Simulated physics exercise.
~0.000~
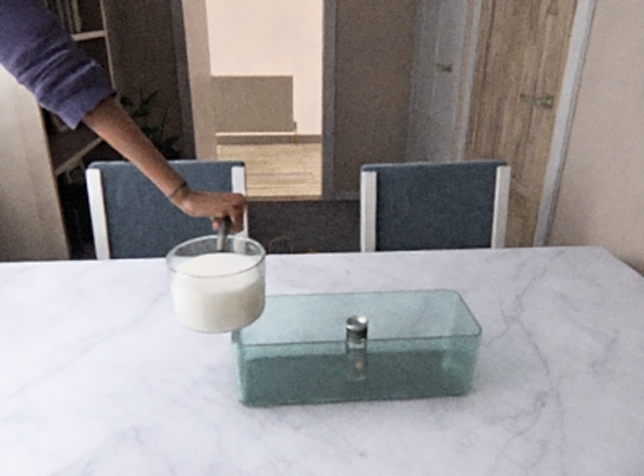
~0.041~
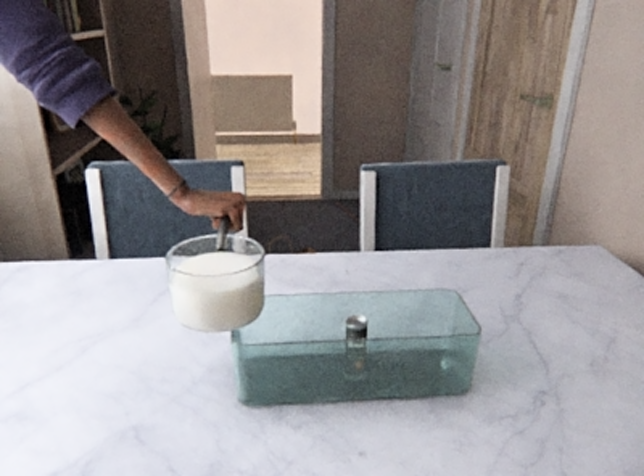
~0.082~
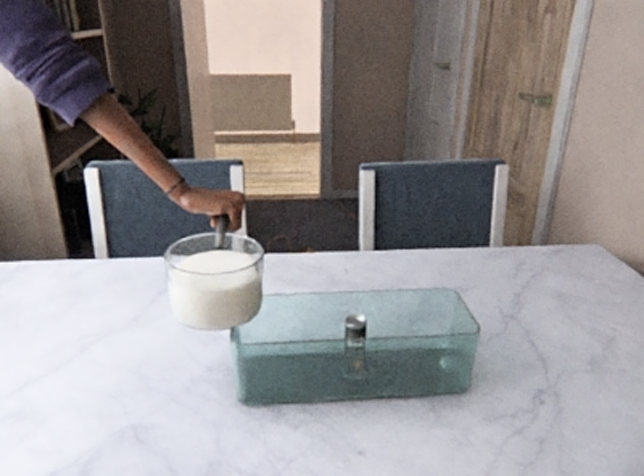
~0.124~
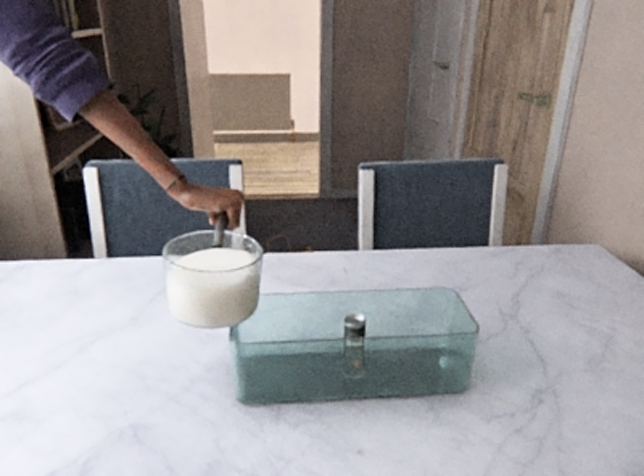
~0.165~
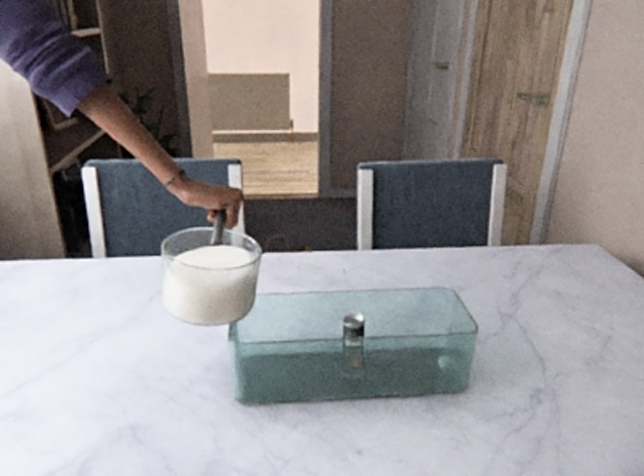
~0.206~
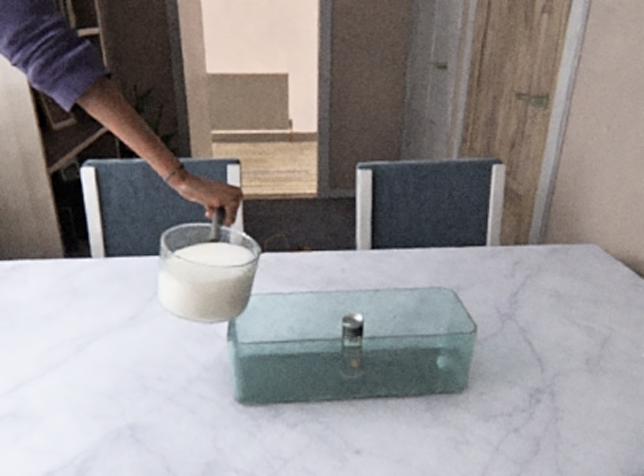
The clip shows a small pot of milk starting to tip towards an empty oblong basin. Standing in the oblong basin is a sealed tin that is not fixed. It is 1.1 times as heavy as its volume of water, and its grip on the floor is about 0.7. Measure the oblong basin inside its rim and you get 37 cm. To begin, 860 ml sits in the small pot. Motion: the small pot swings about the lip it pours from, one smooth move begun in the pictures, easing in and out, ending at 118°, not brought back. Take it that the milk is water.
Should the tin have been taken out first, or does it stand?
It tilts over.
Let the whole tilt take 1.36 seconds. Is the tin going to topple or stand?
Then the tin tumbles.
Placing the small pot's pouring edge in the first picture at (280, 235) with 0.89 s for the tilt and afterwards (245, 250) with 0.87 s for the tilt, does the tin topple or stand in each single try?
The tin stays vertical the first time and overturns the second time.
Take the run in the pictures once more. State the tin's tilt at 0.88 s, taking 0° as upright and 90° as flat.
It leans about 20° from upright.
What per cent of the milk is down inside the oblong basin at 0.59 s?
Roughly 1 percent of it.
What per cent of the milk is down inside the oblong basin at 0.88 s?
Roughly 68 per cent.
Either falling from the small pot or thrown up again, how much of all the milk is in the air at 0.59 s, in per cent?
Share: Roughly 24 per cent.
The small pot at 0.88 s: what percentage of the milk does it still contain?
10 %.
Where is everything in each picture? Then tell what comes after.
The first frame shows tilt 0°; pouring edge (264, 255); surface from (173, 272) to (263, 269); the oblong basin's rim runs from (234, 321) to (470, 312); the tin's top is at (357, 325).
The second frame shows tilt 0°; pouring edge (264, 254); surface from (172, 271) to (263, 268).
The third frame shows tilt 2°; pouring edge (263, 253); surface from (171, 270) to (261, 265).
The fourth frame shows tilt 4°; pouring edge (262, 253); surface from (168, 268) to (259, 263).
The fifth frame shows tilt 8°; pouring edge (261, 253); surface from (165, 266) to (258, 260).
The sixth frame shows tilt 12°; pouring edge (259, 253); surface from (162, 262) to (256, 258).
After 0.59 s the tilt is 76° and 74 per cent is still to pour; the tin stands where it began.
After 0.88 s the tilt is 114° and 10 per cent is still to pour; the tin leans 18°.
After 1.18 s the tilt is 118° and 0 per cent is still to pour; the tin lies on its side.
After 1.50 s the tilt is 118° and 0 per cent is still to pour; the tin lies on its side.
In the end the tin lies on its side.
